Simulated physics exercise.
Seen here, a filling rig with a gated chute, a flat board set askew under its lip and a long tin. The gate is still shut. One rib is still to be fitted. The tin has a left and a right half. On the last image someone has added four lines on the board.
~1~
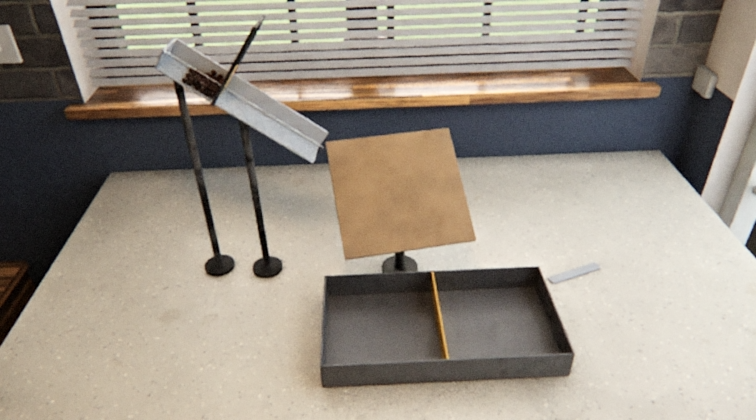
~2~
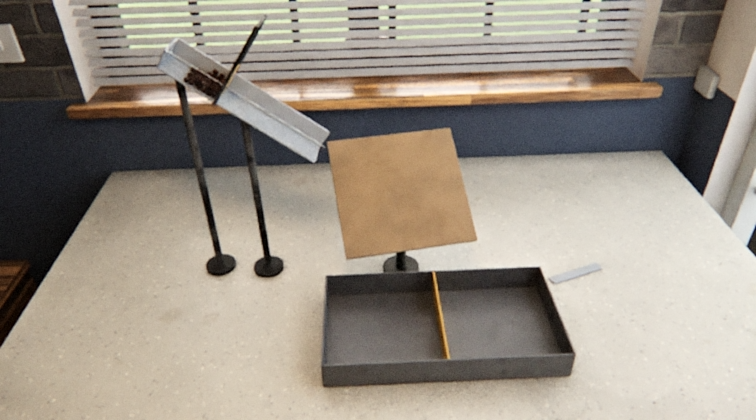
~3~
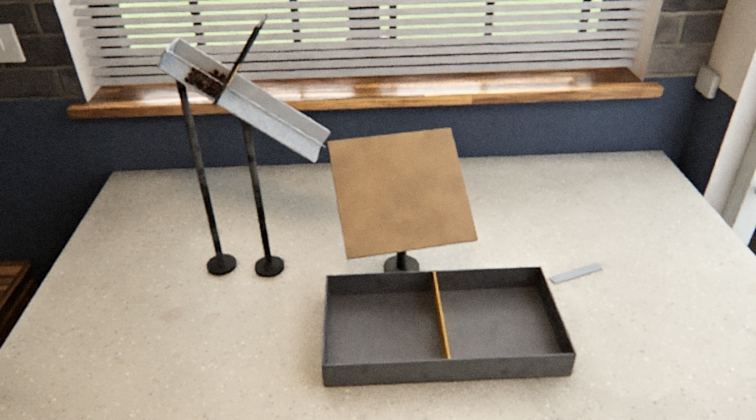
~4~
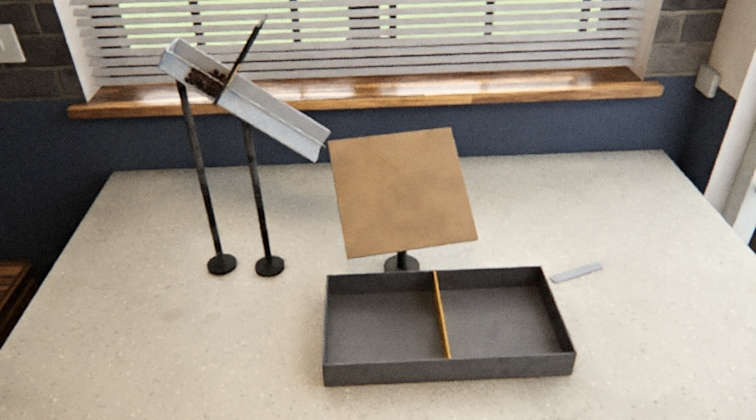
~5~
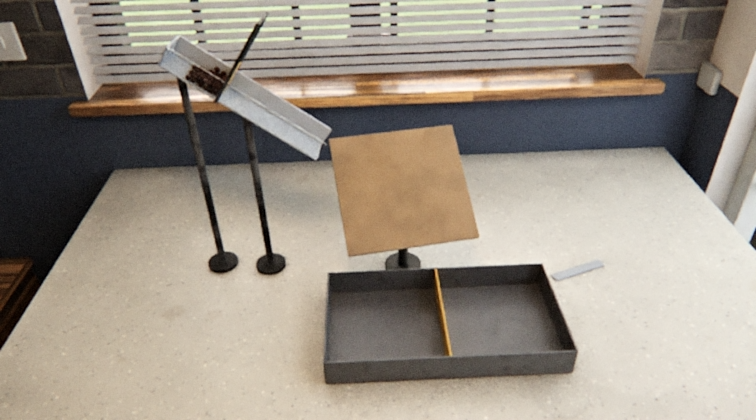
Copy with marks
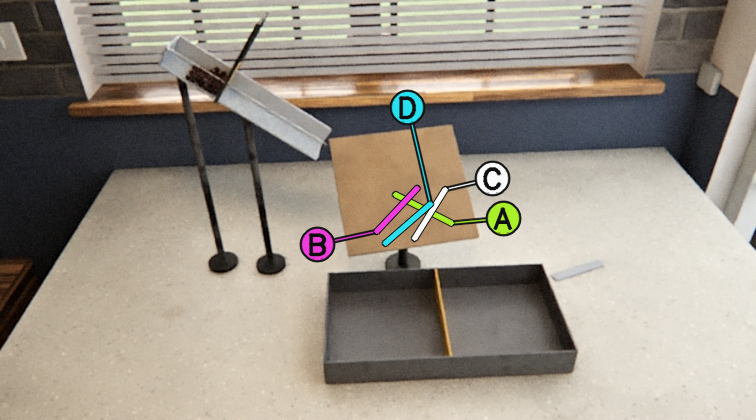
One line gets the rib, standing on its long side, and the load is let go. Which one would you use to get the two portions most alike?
Line A.
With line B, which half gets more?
More lands on the left.
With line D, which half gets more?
More lands on the left.
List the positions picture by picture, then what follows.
In the first frame, load behind the gate at (208, 83), allspice berries; lip of the chute at (316, 155), sloping gently.
In the second frame, middle of the board at (401, 190), tilted fairly steeply; middle of its low edge at (413, 249); of its high edge at (390, 135).
In the third frame, front corners of the tin at (322, 365) and (576, 354); front end of its middle wall at (450, 359); gate still shut at (233, 73).
In the fourth frame, middle of the load at (211, 82); lip at (318, 154).
In the fifth frame, middle of the load at (212, 80); lip at (319, 152).
On the marked copy, line A from (395, 194) to (451, 223); line B from (417, 188) to (376, 231); line C from (445, 189) to (414, 238); line D from (430, 204) to (385, 243).
For line A, of what is caught, about a third in the left half, about two thirds in the right.
For line B, of what is caught, nearly all in the left half, a small part in the right.
For line C, of what is caught, nearly all in the left half, a stray few in the right.
For line D, of what is caught, most in the left half, a small part in the right.
